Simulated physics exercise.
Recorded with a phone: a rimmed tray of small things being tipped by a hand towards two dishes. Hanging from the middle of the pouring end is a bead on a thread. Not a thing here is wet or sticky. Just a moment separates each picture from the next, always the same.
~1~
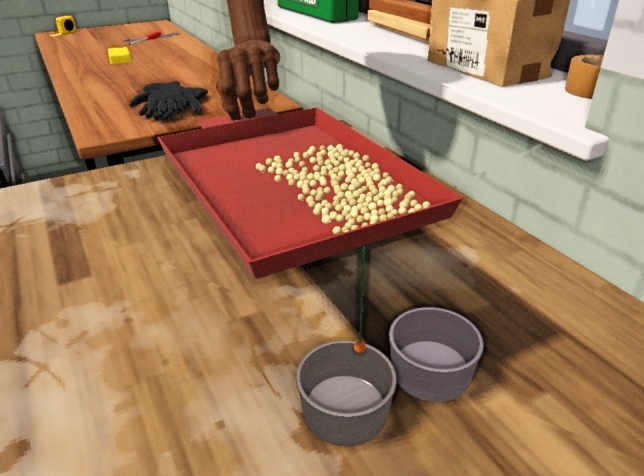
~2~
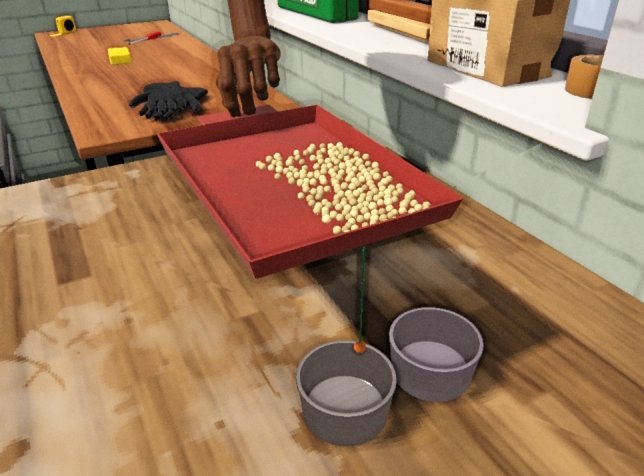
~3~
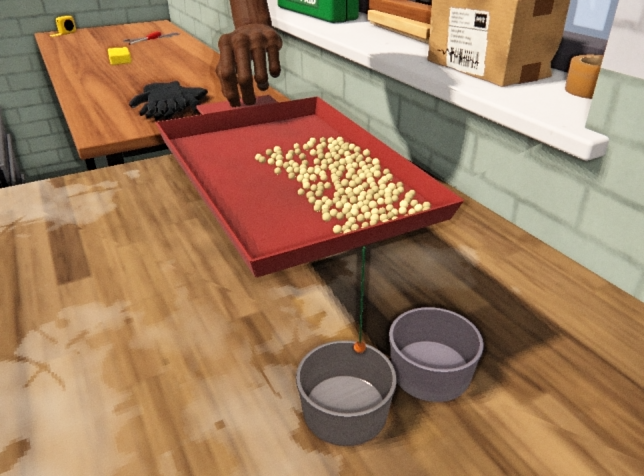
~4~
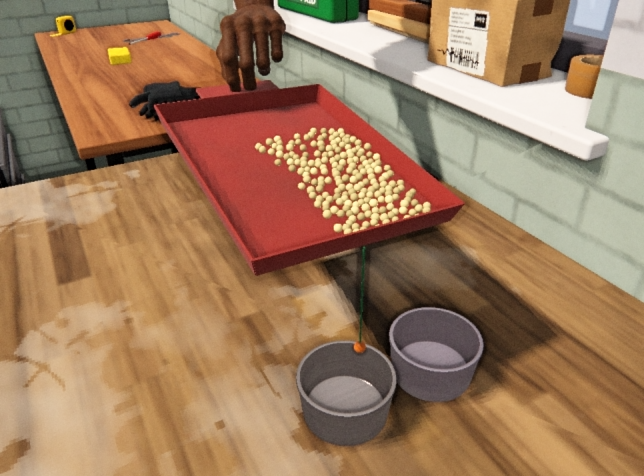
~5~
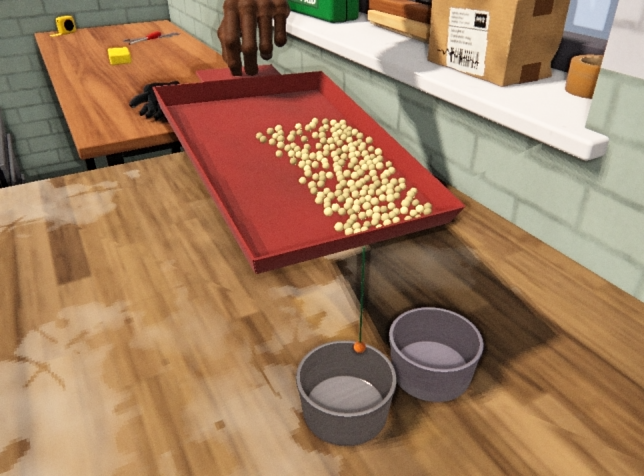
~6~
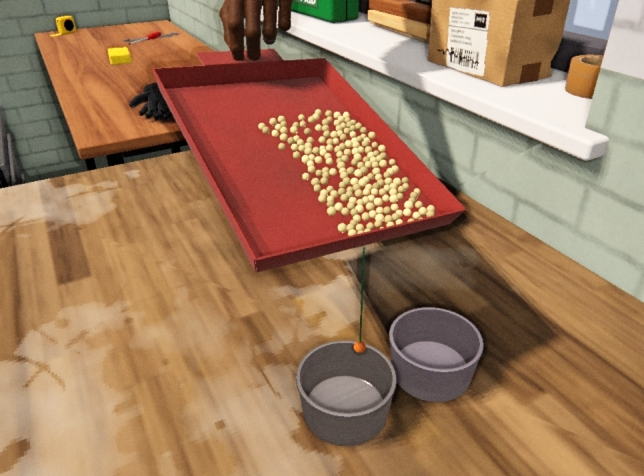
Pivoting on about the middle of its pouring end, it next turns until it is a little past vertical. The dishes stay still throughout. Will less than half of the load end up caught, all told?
No, the greater share is caught.
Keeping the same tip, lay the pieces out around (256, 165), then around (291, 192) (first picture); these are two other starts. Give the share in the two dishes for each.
About 60 and 60 per cent.
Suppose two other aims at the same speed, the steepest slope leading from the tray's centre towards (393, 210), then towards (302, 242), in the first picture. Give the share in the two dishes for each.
In turn some 100 and 20 per cent.
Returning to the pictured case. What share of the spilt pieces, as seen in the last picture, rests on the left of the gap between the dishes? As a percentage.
Reading: Around 10 %.
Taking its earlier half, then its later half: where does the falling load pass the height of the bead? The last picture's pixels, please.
It passes near (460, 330) first and then near (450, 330).
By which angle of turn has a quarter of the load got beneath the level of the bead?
The tilt is near 90° by then.
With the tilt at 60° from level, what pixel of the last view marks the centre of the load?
The load's middle is around (403, 189).
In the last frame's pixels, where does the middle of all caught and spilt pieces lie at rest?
Centre at rest, last view: Approx. (441, 370).
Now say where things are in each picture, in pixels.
Corners of the pouring end near (254, 256) and (454, 196), level; middle of the load near (345, 187), soya beans; left dish near (371, 424); right dish near (463, 380); bead on its thread near (360, 347), in the first picture.
Corners of the pouring end near (254, 255) and (454, 197), level; middle of the load near (345, 186), in the second picture.
Corners of the pouring end near (255, 255) and (455, 198), tipped barely, lowest at the right corner; middle of the load near (345, 183), in the third picture.
Corners of the pouring end near (256, 254) and (456, 201), tipped a little, lowest at the right corner; middle of the load near (346, 178), in the fourth picture.
Corners of the pouring end near (258, 253) and (456, 203), tipped a little, lowest at the right corner; middle of the load near (347, 174), in the fifth picture.
Corners of the pouring end near (259, 252) and (457, 206), tipped clearly, lowest at the right corner; middle of the load near (351, 171); left dish near (371, 424); right dish near (463, 380), in the sixth picture.
Shortly afterwards, tray tipped steeply; the whole lot on the tray.
Next, tray tipped right over; near a quarter on the tray; only a few in the left dish; near a third in the right dish; a little outside both; near a quarter in the air.
Some moments later, tray tipped past a quarter turn; the bulk in the right dish; near a quarter outside both.
In the end, tray tipped past a quarter turn; none at all in the left dish; the bulk in the right dish; near a quarter outside both.
